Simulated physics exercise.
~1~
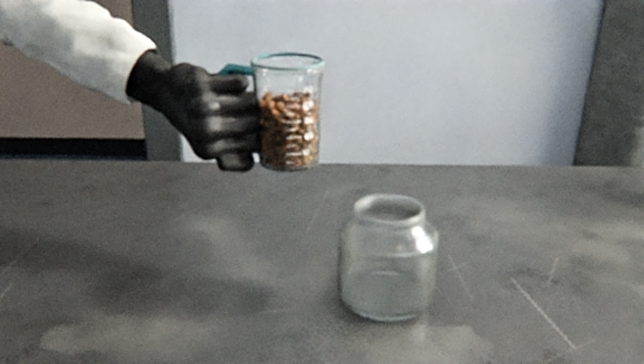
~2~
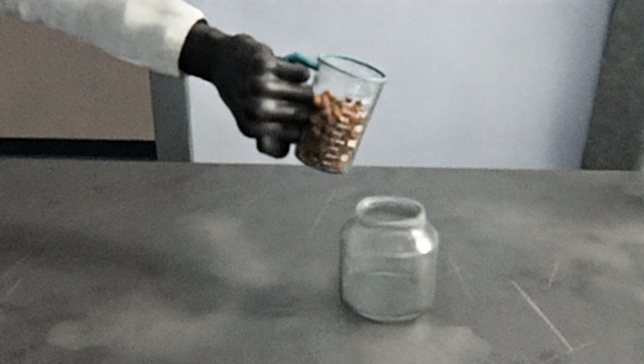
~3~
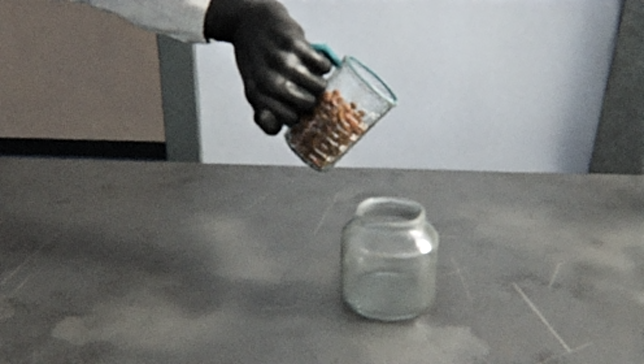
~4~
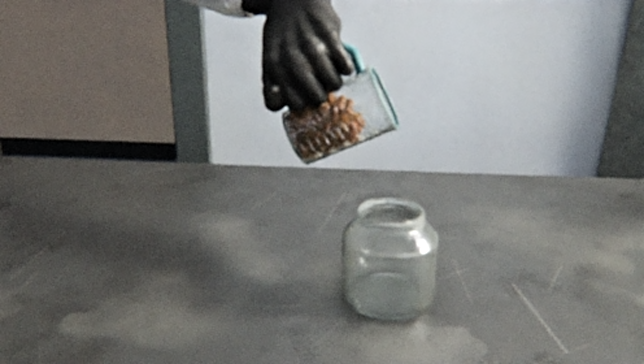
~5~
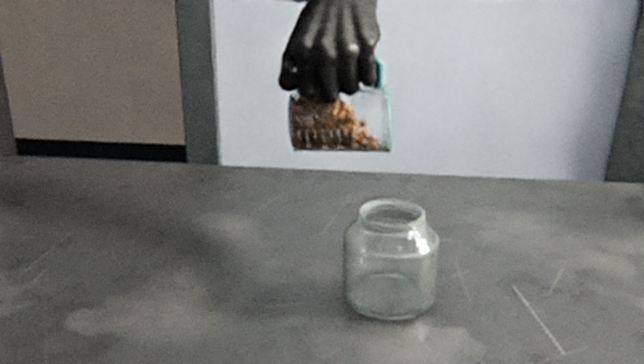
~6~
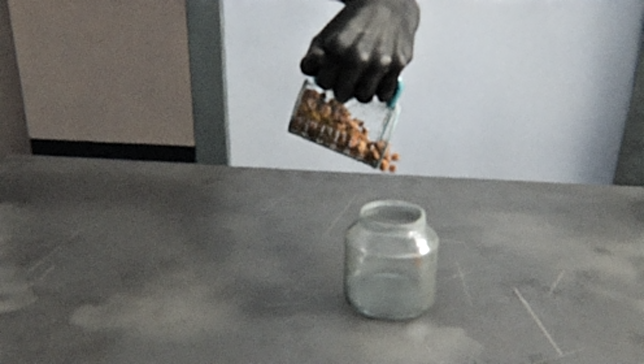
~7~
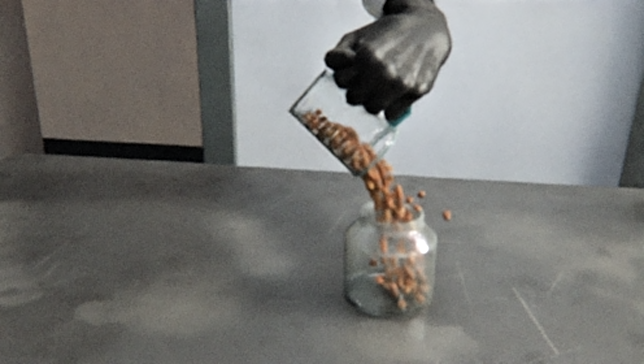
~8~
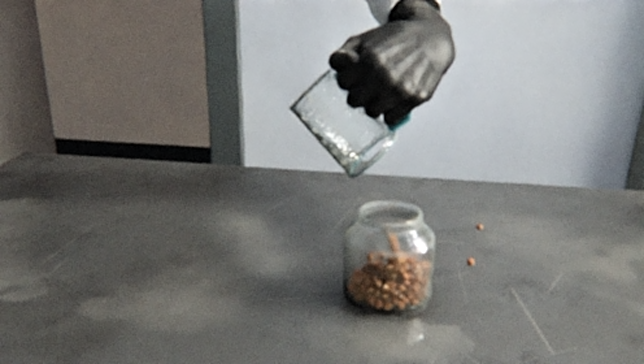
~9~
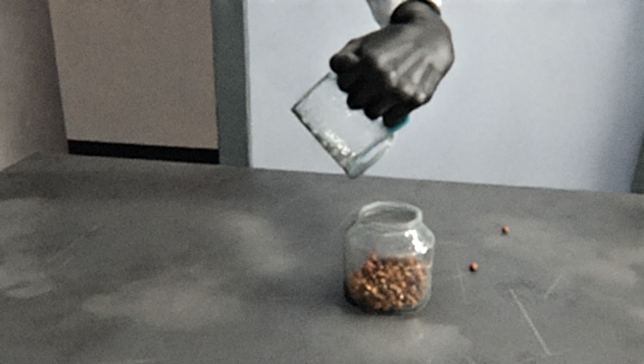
A dark-gloved hand with a pale sleeve holds a see-through cup of small reddish-brown pieces above an open, empty glass jar on a grey tabletop. It moves to the right and steadily tips the cup onto its side, the pieces sliding toward the rim. As the cup tilts further, the pieces tumble out in a stream and drop into the jar, while a few stray off to the right. The cup soon empties and stays tipped over the jar. At the end, the jar is partly filled with a settled heap, and two pieces lie on the table beside it.
